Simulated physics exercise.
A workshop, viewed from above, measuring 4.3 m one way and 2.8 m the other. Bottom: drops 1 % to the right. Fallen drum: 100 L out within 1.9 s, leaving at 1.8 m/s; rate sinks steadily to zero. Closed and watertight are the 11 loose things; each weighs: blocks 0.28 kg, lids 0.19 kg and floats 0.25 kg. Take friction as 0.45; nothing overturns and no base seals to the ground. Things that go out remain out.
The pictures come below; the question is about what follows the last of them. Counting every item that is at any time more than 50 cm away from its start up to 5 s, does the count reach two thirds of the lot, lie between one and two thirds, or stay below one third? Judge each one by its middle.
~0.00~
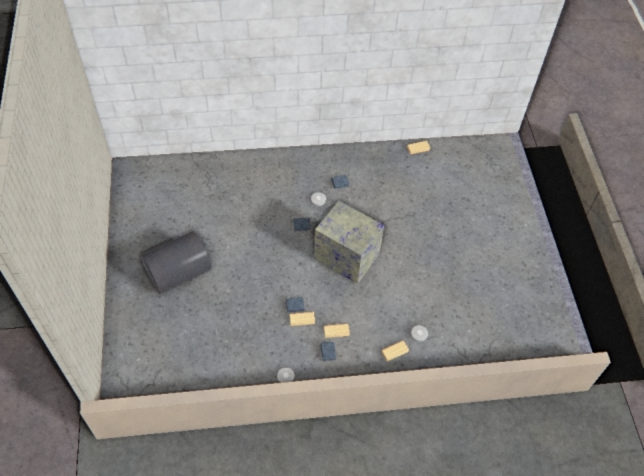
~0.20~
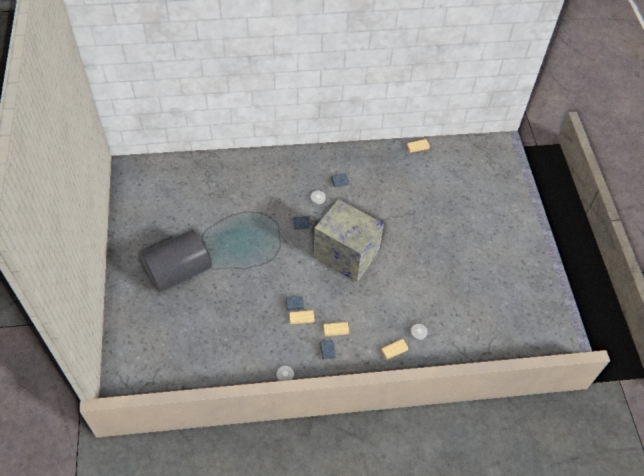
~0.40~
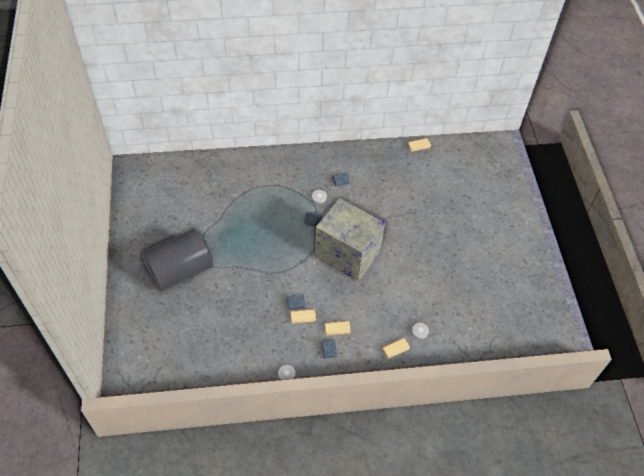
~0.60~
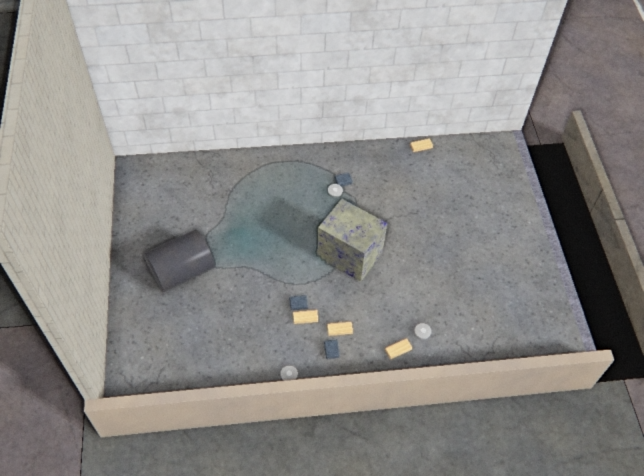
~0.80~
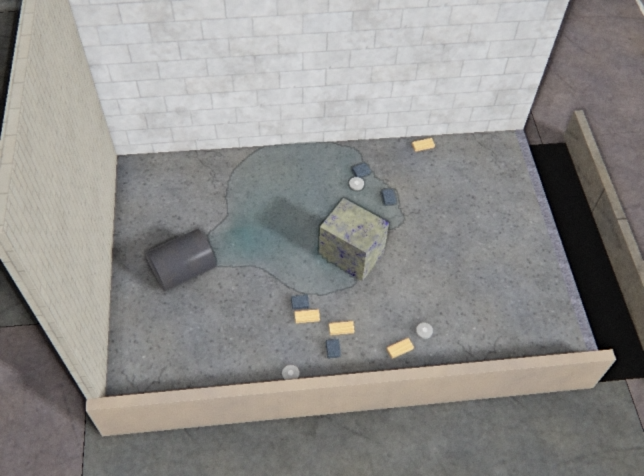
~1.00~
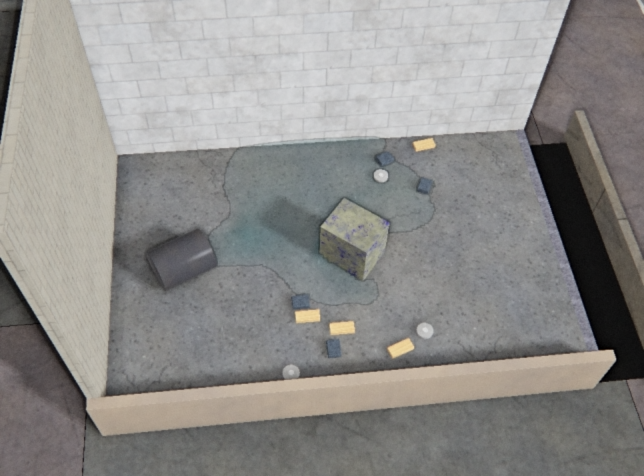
Middle third.
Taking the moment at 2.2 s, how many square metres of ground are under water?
That flooded area is roughly 4.5 m2.
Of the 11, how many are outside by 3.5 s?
I get 4 in all.
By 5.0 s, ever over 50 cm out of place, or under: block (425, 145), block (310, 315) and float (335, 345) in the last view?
Result by item: Beyond it; within it; within it.
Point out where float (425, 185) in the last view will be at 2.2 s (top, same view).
Position: About (536, 161).
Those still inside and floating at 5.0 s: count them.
Then: 0.
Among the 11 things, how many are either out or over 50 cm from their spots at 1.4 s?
The number by then is 3.
After 1.4 s 3 of 11 are over 50 cm from their spots; 2 afloat.
After 2.2 s 4 of 11 are over 50 cm from their spots; 2 afloat.
After 3.5 s 5 of 11 are over 50 cm from their spots; 0 afloat.
After 5.0 s 6 of 11 are over 50 cm from their spots, and 6 have been at some point; 0 afloat.
